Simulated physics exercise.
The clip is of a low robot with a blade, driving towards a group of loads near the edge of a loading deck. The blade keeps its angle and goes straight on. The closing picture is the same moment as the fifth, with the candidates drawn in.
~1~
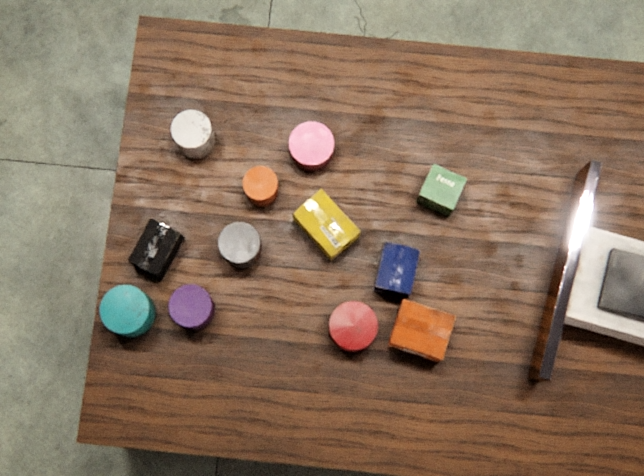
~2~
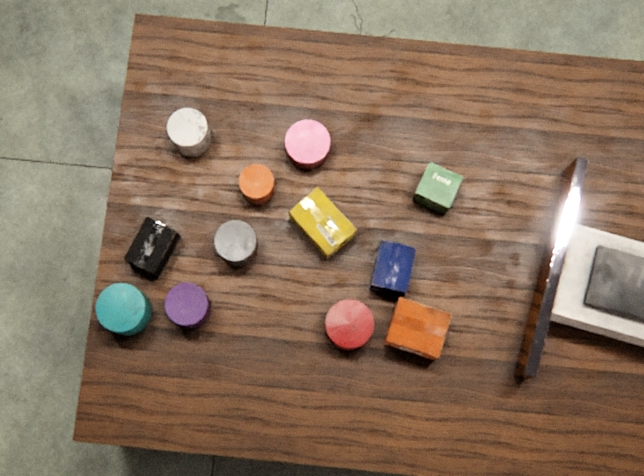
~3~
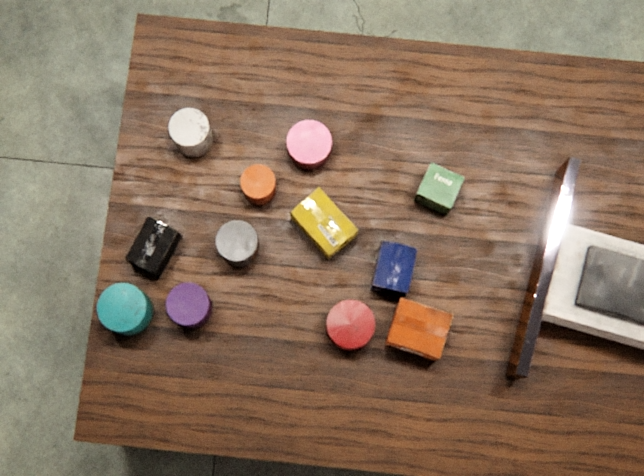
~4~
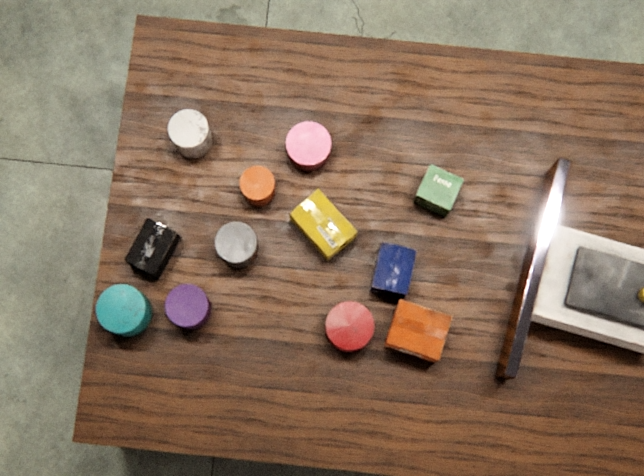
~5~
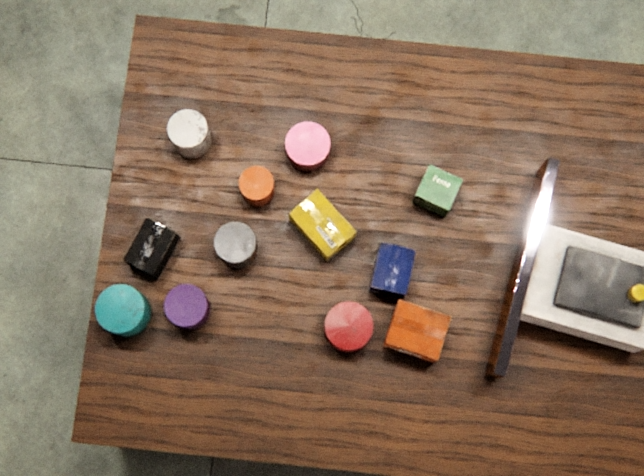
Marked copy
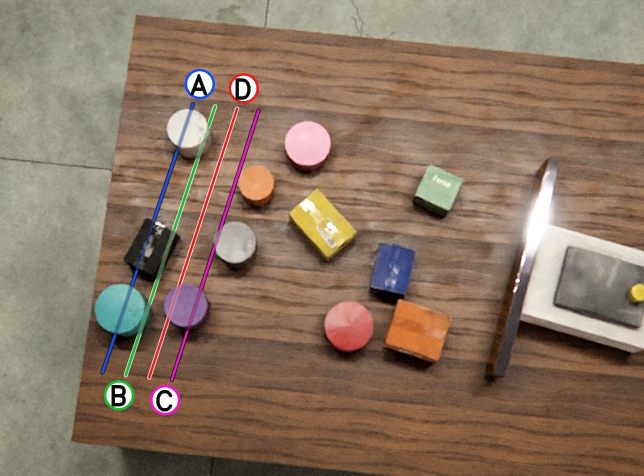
A low robot with a dark blade moves slowly left across a wooden deck towards scattered loads.
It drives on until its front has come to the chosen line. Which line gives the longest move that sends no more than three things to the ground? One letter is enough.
The farthest such stop is D.
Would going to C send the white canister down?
By then, no.
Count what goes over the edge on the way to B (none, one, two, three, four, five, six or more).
Four.
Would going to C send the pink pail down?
By then, no.
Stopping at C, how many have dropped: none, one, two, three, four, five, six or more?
By then, one.
On the copy, A at (149, 235); B at (172, 237); C at (216, 242); D at (194, 239).
On D. First, robot (477, 272); orange parcel (351, 324); red canister (301, 316).
Then, robot (356, 260); turquoise canister (110, 316); purple pail (154, 304).
Finally, robot (261, 250); turquoise canister over the edge; black parcel over the edge; two fallen.
By contrast, A drops five; B drops four; C is within the limit but short.
